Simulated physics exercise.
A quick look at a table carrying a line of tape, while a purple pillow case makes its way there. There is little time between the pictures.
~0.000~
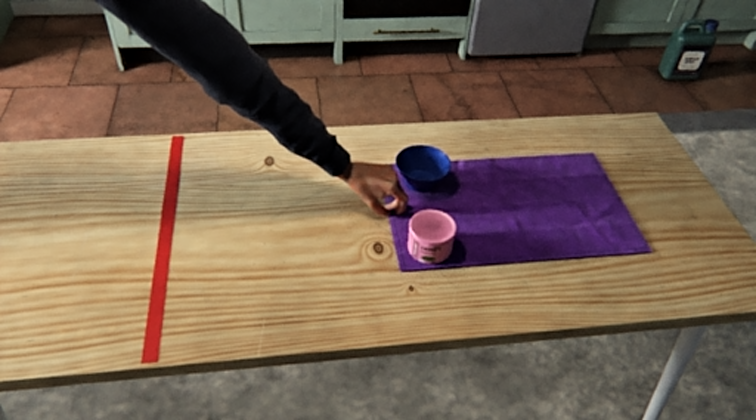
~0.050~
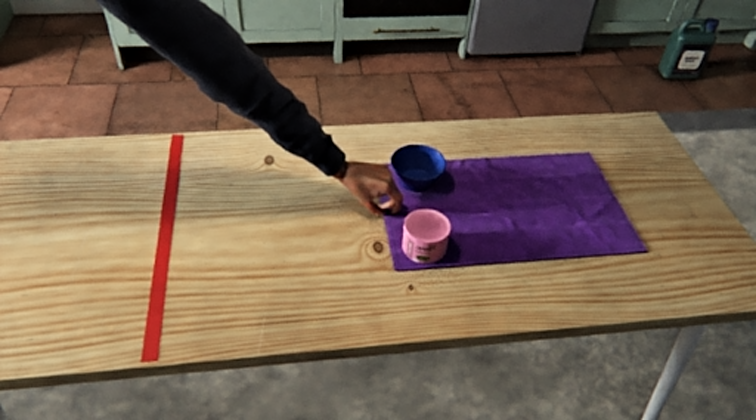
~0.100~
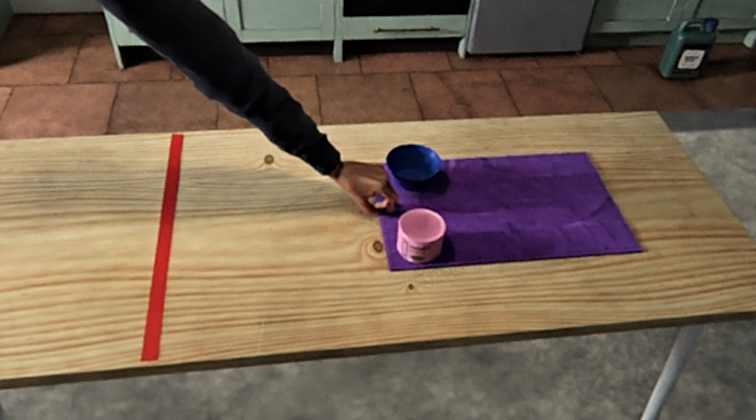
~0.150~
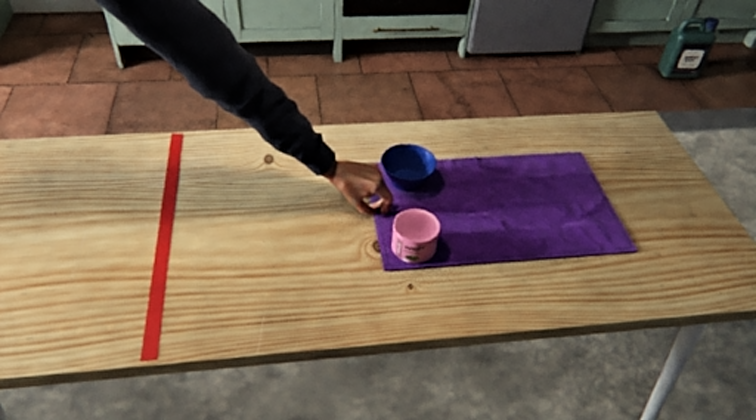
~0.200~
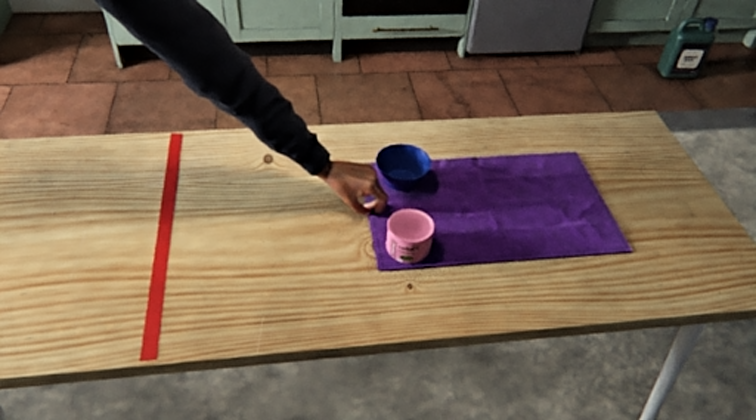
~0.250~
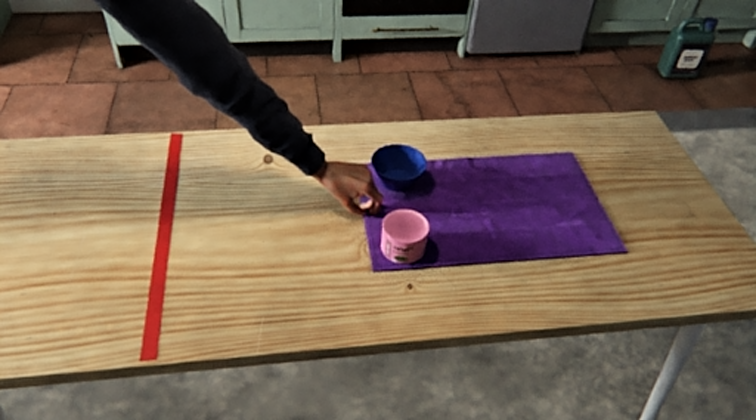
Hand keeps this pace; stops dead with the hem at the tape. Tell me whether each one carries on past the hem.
The blue bowl stops short of it. The pink tub stops short of it.
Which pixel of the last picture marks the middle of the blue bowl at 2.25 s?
Around (212, 182).
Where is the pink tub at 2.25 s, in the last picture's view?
At that moment it is at (196, 251).
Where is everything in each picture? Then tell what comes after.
The first picture shows pillow case end (401, 271); blue bowl (423, 162); pink tub (433, 226); tape (152, 338).
The second picture shows pillow case end (396, 271), far hem (647, 252); pink tub (427, 225).
The third picture shows pillow case end (390, 271); blue bowl (414, 161).
The fourth picture shows pillow case end (385, 271), far hem (637, 252); pink tub (417, 225).
The fifth picture shows pillow case end (379, 271); blue bowl (404, 161).
The sixth picture shows pillow case end (374, 271), far hem (627, 252); blue bowl (399, 161); pink tub (406, 226); tape (151, 336).
Around 2.14 s, hem at the tape; blue bowl on the cloth near (218, 182); pink tub on the cloth near (203, 251).
Around 2.25 s, hem at the tape; blue bowl on the cloth near (212, 182); pink tub on the cloth near (196, 251).
Finally, hem at the tape; blue bowl on the cloth near (212, 182); pink tub on the cloth near (196, 251). The blue bowl stays on the cloth and the pink tub remains aboard.
